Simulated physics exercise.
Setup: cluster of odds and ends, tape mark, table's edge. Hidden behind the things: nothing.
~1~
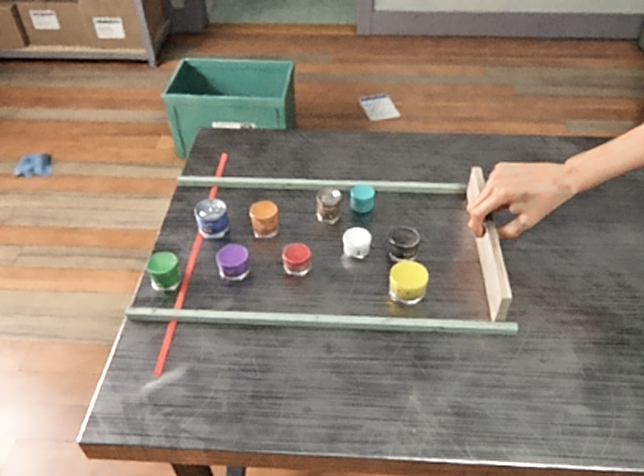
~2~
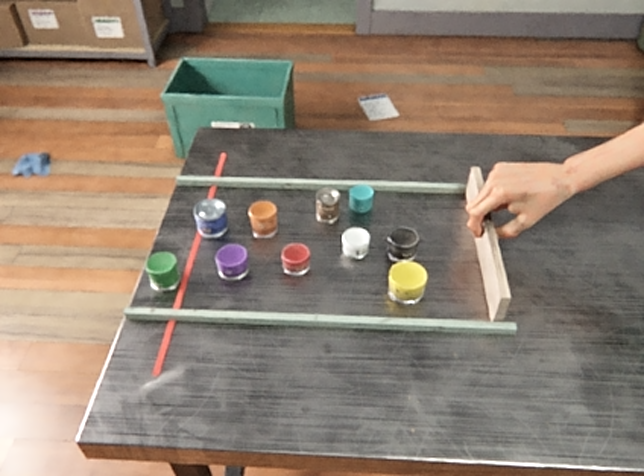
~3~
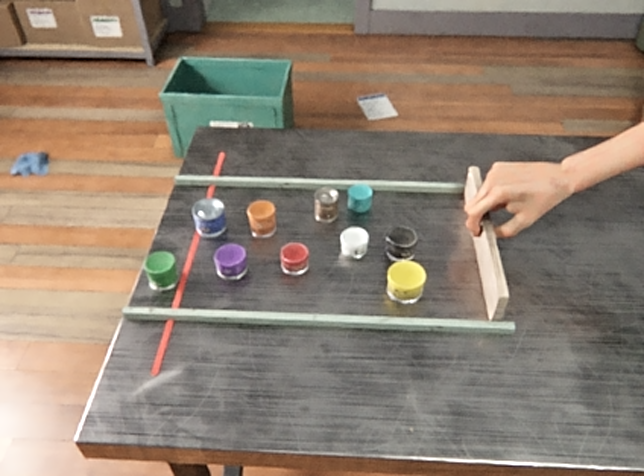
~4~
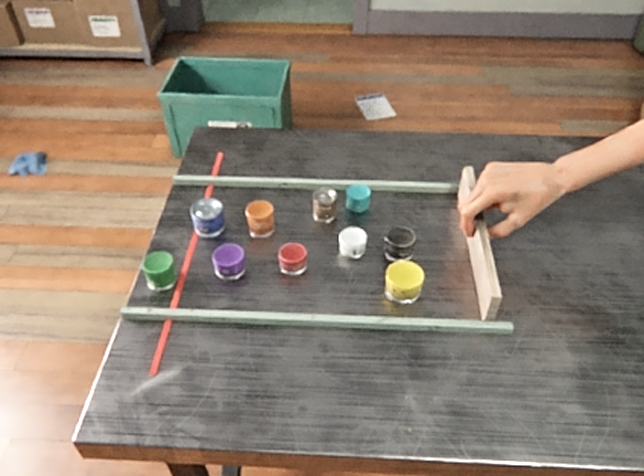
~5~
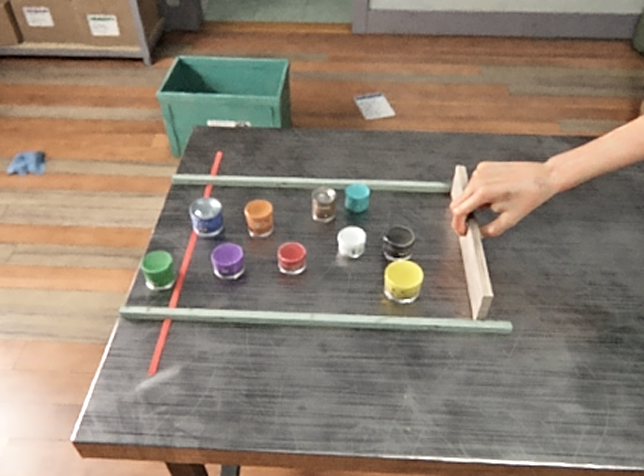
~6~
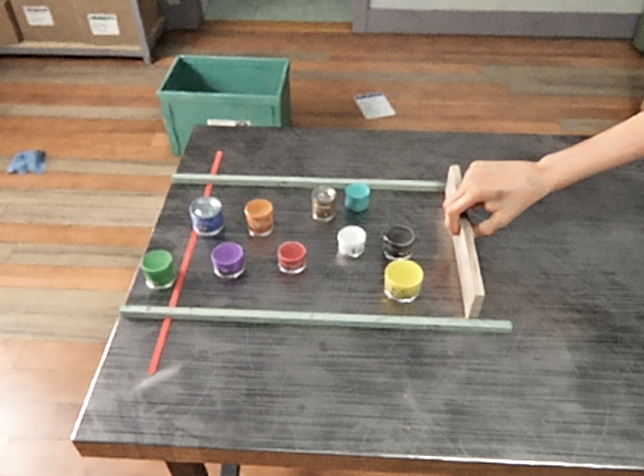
On a dark tabletop, a hand slides a pale board slightly left between two rails, the colourful pots ahead staying still.
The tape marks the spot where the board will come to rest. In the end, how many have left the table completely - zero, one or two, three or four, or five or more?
Lost one or two.
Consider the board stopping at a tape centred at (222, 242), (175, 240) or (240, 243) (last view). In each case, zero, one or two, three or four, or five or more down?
Spot one gives no fall at all, spot two either three or four, spot three not one.
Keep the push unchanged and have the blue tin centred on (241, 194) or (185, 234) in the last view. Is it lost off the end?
First: Safe; second: Gone.
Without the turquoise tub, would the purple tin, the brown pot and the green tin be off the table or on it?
Purple tin - safe; brown pot - safe; green tin - gone.
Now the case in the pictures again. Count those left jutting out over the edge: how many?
The total here is 3.
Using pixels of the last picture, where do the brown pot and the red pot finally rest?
Going in order, first (190, 198) and next (171, 257).
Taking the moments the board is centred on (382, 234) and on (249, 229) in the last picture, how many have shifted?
3, then 9.
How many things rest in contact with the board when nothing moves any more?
It touches 6.
A little later, none off yet; green tin at rest near (159, 269); blue tin at rest near (207, 216); purple tin at rest near (229, 260).
Next, none off yet; green tin at rest near (159, 269); blue tin at rest near (207, 216); purple tin moving near (220, 261).
When it is over, the number that fall off is one or two; down, green tin.
